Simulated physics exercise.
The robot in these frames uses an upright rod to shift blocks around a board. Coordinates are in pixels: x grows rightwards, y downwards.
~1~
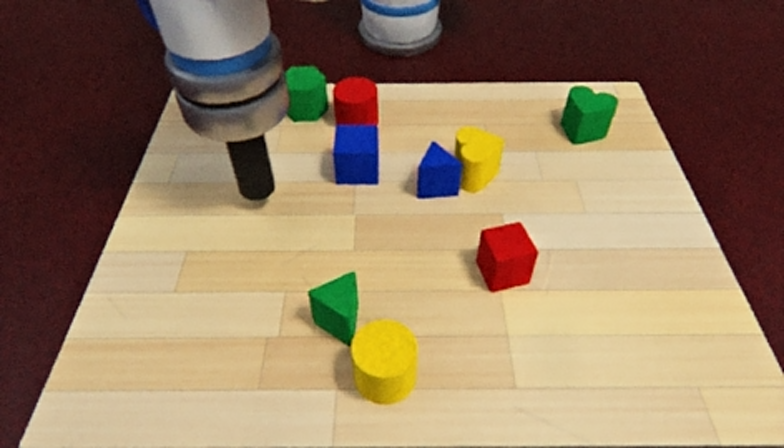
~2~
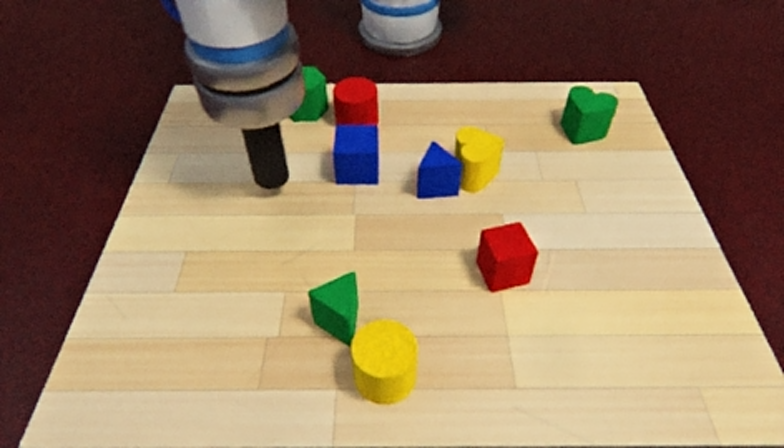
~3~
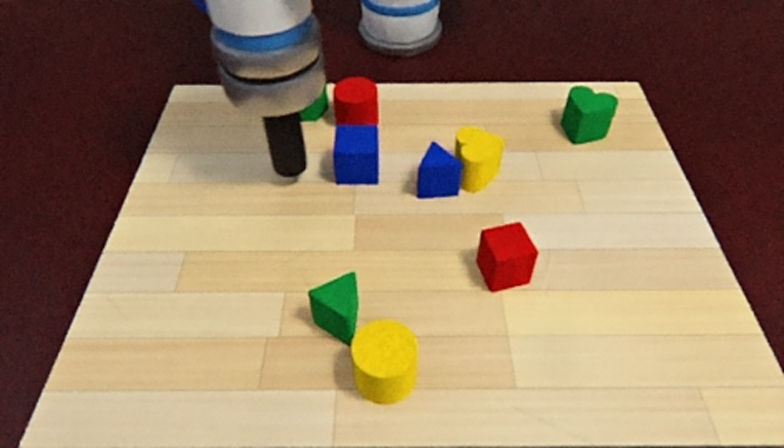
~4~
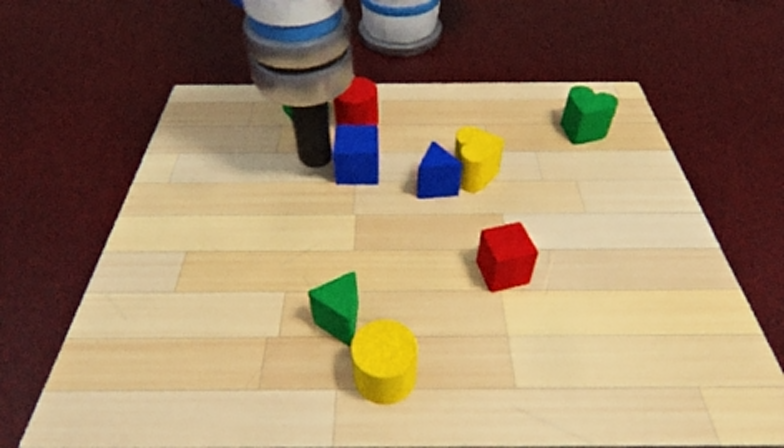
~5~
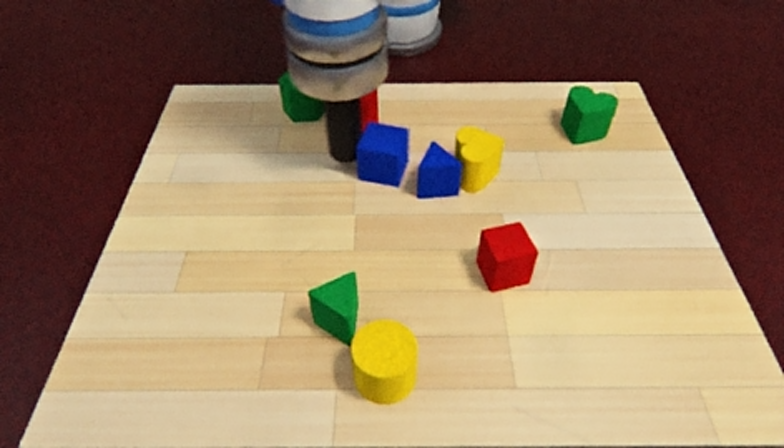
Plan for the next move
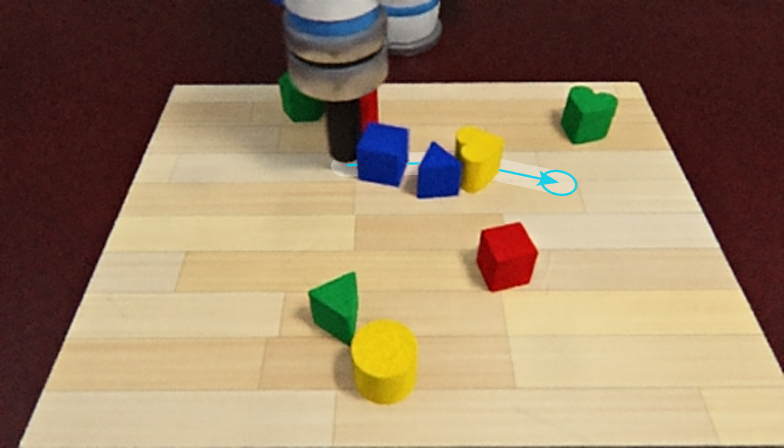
On a wooden board scattered with colored blocks, a robot's dark upright rod moved right in small steps, then pushed the blue cube a short way right, toward the blue triangular block beside the yellow heart.
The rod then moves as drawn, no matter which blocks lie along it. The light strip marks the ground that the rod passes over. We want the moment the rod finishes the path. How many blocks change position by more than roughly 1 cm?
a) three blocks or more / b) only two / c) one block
The correct letter is a.
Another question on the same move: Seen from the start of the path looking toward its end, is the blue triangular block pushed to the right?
Yes - that is the case.
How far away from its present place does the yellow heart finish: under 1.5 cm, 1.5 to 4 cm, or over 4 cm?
Beyond 4 cm.
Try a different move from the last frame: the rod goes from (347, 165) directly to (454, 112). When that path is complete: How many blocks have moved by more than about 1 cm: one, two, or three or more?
My count: 1.
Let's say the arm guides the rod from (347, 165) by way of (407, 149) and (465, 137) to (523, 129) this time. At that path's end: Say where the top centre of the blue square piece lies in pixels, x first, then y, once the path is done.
The point I'd pick in the picture is (436, 138).
Drawn move, from (347, 165) through (452, 164) to (559, 183).
On the path given first. One third of the way, rod at (418, 151); blue square piece at (456, 142), turned 25° clockwise; blue triangular block at (479, 165), turned 15° clockwise; yellow heart at (507, 149).
Two thirds of the way, rod at (490, 156); blue square piece at (527, 155), turned 45° clockwise; blue triangular block at (537, 182), turned 40° clockwise; yellow heart at (575, 174), turned 35° clockwise.
At the end, rod at (562, 171); red circle still; blue square piece at (581, 178), turned 75° clockwise; blue triangular block at (571, 206), turned 70° clockwise; yellow heart at (621, 204), turned 65° clockwise.
